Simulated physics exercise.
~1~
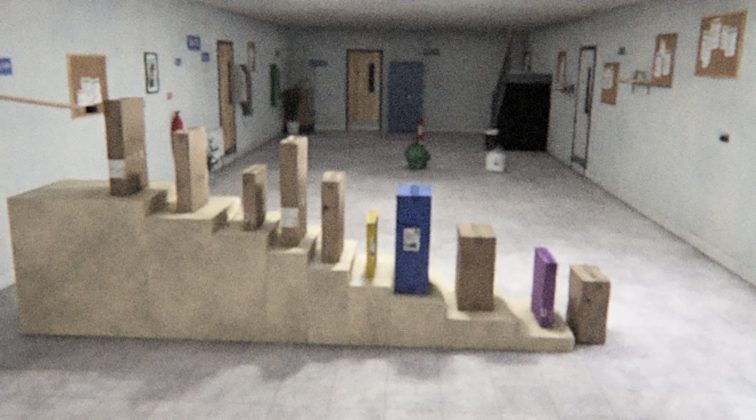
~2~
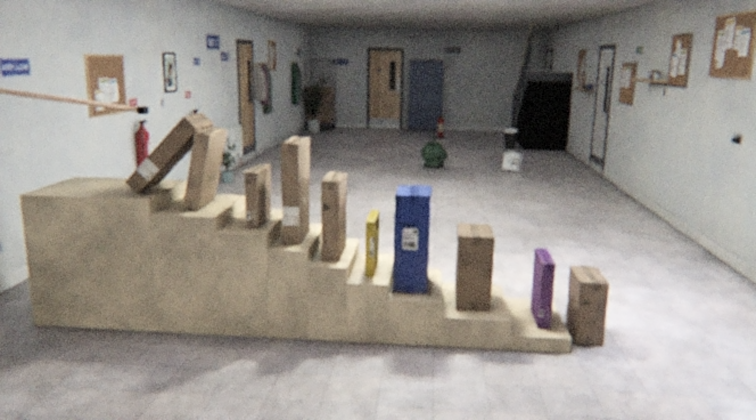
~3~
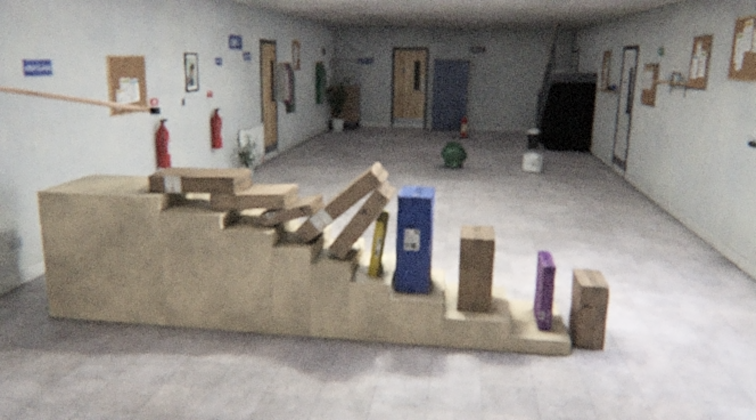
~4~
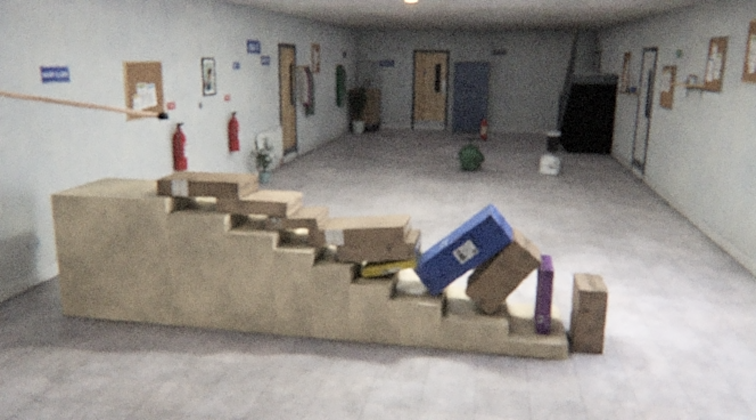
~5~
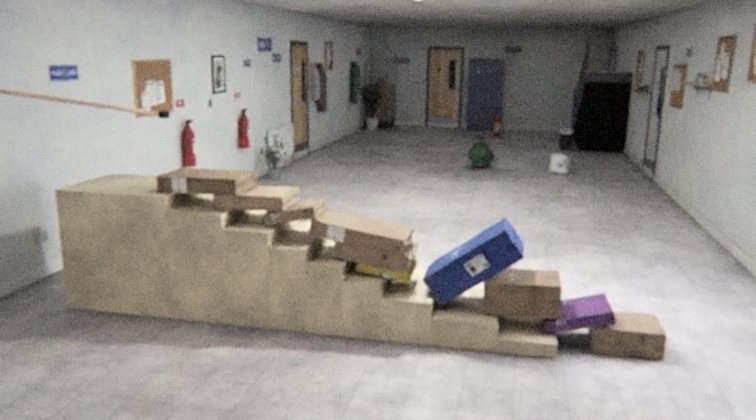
In a hallway, boxes on steps topple one after another until none stands upright.
